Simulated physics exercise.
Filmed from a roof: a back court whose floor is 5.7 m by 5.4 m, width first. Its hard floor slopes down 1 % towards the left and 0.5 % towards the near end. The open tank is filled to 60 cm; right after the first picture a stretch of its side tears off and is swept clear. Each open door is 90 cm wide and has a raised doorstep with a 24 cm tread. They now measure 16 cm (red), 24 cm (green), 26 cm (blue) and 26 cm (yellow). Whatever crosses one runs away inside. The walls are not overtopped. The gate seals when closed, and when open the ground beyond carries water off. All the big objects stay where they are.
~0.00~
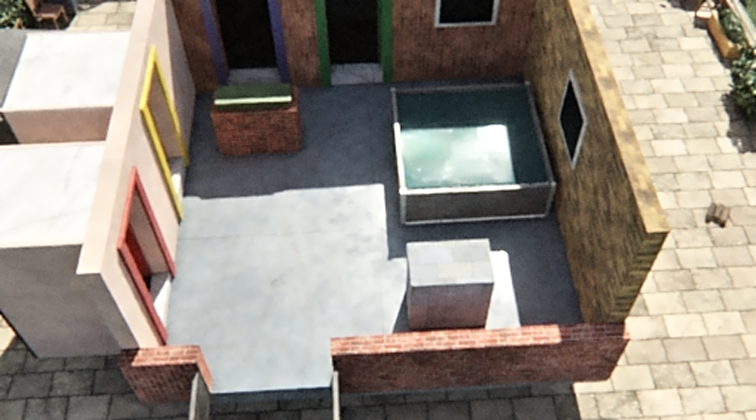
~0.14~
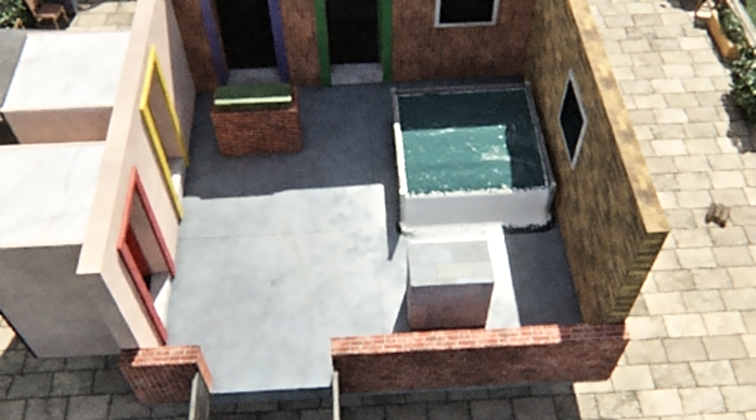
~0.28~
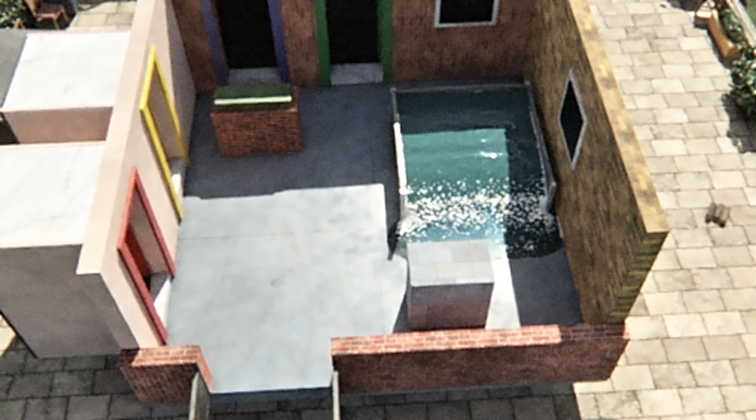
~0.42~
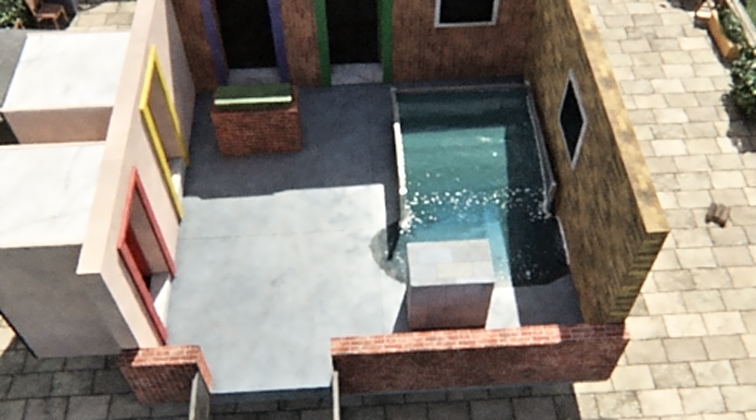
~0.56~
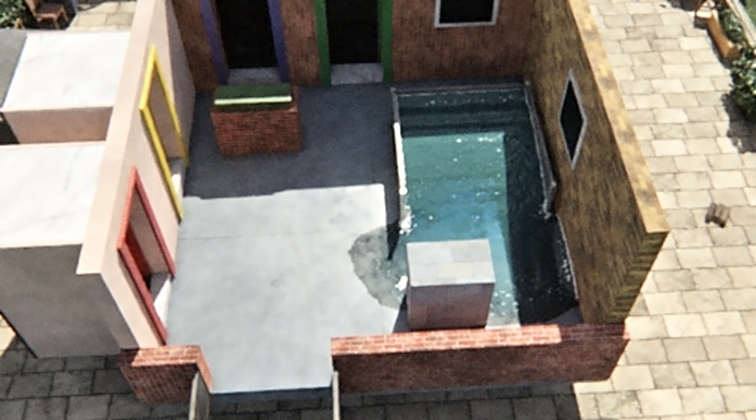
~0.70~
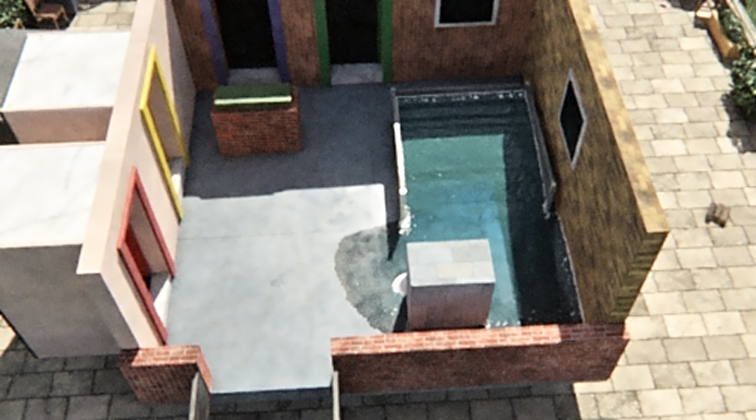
Water bursts from the near side of an open tank at the right of a grey-floored back court, seen from above by a camera that stays still. Brick and pale walls enclose the court, with yellow and red doorframes at left, purple and green ones behind, and a pale block near the front. Foaming water surges around the block, then a dark wet patch spreads leftward as the tank's level drops slightly.
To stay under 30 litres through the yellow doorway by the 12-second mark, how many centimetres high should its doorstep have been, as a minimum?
At least 7.5 cm or so.
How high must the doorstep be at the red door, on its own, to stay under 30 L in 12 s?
Roughly 19 cm at red.
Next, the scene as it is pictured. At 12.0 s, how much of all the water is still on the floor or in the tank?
About 76 per cent.
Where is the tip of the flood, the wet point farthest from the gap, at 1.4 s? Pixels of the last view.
At about (298, 371).
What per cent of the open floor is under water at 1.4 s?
Near 30 per cent is wet.
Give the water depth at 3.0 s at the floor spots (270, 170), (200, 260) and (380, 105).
Roughly 0, 4 and 0 cm, in turn.
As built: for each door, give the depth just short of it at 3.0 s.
In cm: Red 17, green 0, blue 0, yellow 2.
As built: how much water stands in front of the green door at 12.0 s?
About 7.0 cm.
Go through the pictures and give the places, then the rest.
In the first frame, the open tank at (469, 139) is whole and still, 60 cm deep; the yellow door at (169, 145) is dry.
In the second frame, the front is at a hidden place, 0.3 m from the gap at (475, 208); 0.4 m2 of floor is wet, 60 cm left at the back.
In the third frame, the front is at a hidden place, 0.7 m from the gap at (475, 209); 1.5 m2 of floor is wet, 60 cm left at the back.
In the fourth frame, the front is at a hidden place, 1.2 m from the gap at (475, 210); 2.7 m2 of floor is wet, 60 cm left at the back.
In the fifth frame, the gap is at (475, 210), the front 1.8 m out at a hidden place; the back of the open tank holds 55 cm.
In the sixth frame, water pours out at (475, 210) and has run 2.3 m, to a hidden place; about 9 cm deep outside, 49 cm at the back; the yellow door at (169, 145), 4.5 m from the gap, is still 3.0 m from the nearest water.
After 1.4 s water covers 30 % of the floor, deepest (55 cm) near (581, 341); it has not reached the yellow door.
After 3.0 s water covers 60 % of the floor, deepest (33 cm) near (544, 356); it has not reached the yellow door.
After 12.0 s water covers 95 % of the floor, deepest (12 cm) near (202, 364); 8 cm at the yellow door, 0 litres in over its 26 cm doorstep.
At the yellow door as built, the water arrived by 3.2 s and peaked near 12 cm at 4.6 s.
With a doorstep of 6 cm, 52 litres would have come in within the 12 s; with 9.5 cm, 10 litres. So under 30 litres takes about 7.5 cm.
